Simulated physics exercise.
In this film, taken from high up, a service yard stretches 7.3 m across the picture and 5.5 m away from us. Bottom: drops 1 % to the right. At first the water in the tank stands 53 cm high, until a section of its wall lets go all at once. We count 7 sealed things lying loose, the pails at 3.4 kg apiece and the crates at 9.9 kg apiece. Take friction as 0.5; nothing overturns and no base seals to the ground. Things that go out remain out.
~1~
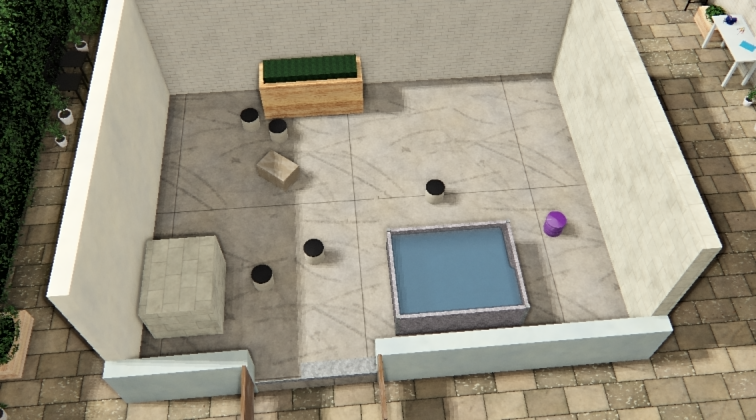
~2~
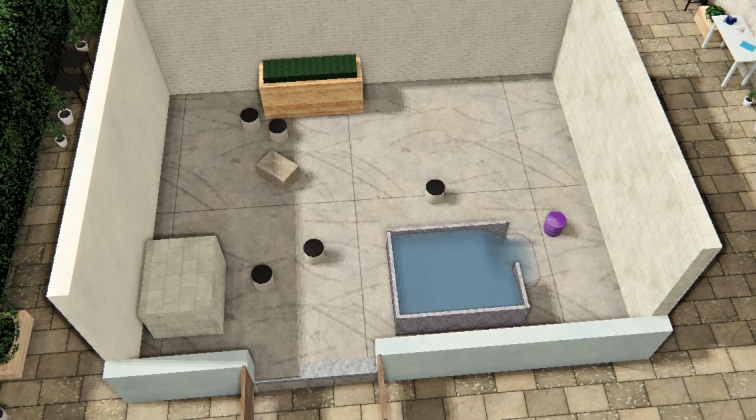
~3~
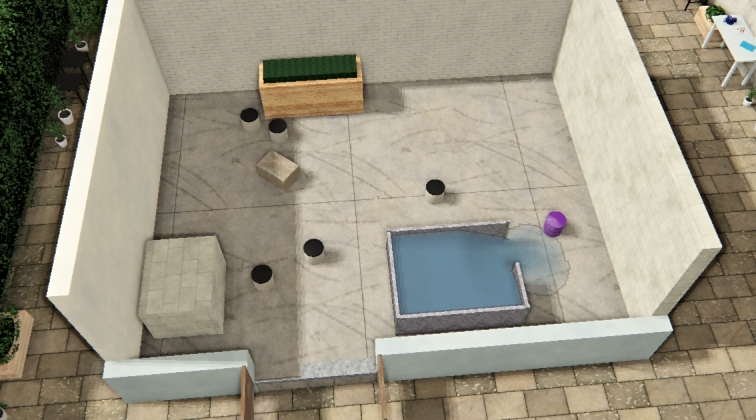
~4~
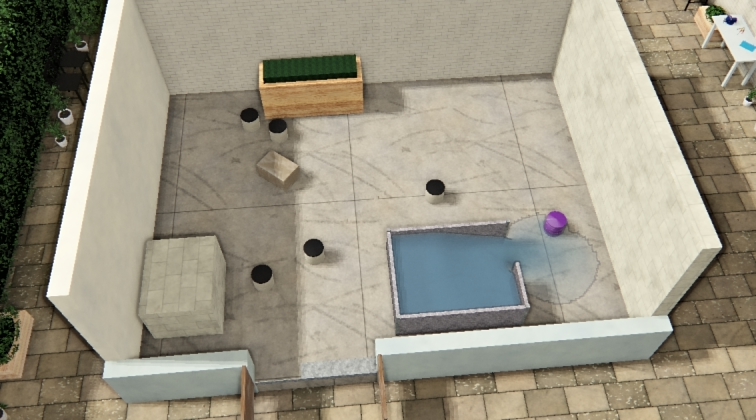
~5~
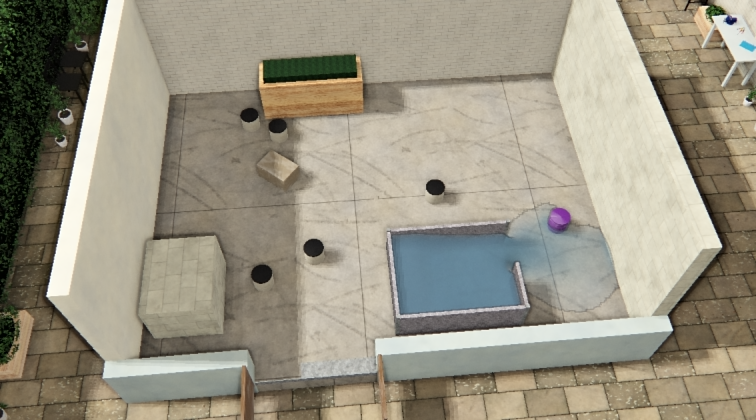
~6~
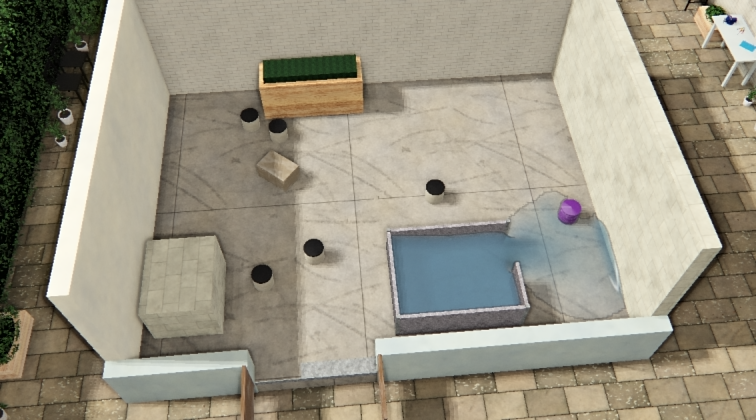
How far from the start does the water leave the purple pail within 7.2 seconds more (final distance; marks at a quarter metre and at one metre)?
Expect it to be swept a long way.
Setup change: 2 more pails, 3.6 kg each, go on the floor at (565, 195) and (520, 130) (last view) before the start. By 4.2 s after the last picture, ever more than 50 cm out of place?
In turn: Over, more.
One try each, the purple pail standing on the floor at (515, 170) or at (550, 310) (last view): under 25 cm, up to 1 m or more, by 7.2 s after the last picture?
Order of tries: It keeps its spot; it is flushed away.
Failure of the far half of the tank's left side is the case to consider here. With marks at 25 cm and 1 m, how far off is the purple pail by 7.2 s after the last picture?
Note: Purple pail unmoved.
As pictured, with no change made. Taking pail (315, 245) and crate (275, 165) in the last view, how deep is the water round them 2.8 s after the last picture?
I'd estimate 0 cm for the first and 0 cm for the second.
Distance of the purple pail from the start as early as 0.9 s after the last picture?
Shift by then: About 150 cm.
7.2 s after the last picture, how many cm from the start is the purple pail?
Some 400 cm, give or take.
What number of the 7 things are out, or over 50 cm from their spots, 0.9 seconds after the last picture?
The count is 1.
Then, 0.9 s after the last picture the purple pail is near (564, 144), 1.6 m from its start, afloat; 0 of 7 are out; 1 afloat.
Then, 2.8 s after the last picture the purple pail is near (449, 78), 3.5 m from its start, afloat; 0 of 7 are out; 1 afloat.
Then, 4.8 s after the last picture the purple pail is near (366, 123), 3.7 m from its start, aground; 0 of 7 are out; 0 afloat.
Then, 7.2 s after the last picture the purple pail is near (336, 162), 3.8 m from its start, aground; 0 of 7 are out; 0 afloat.
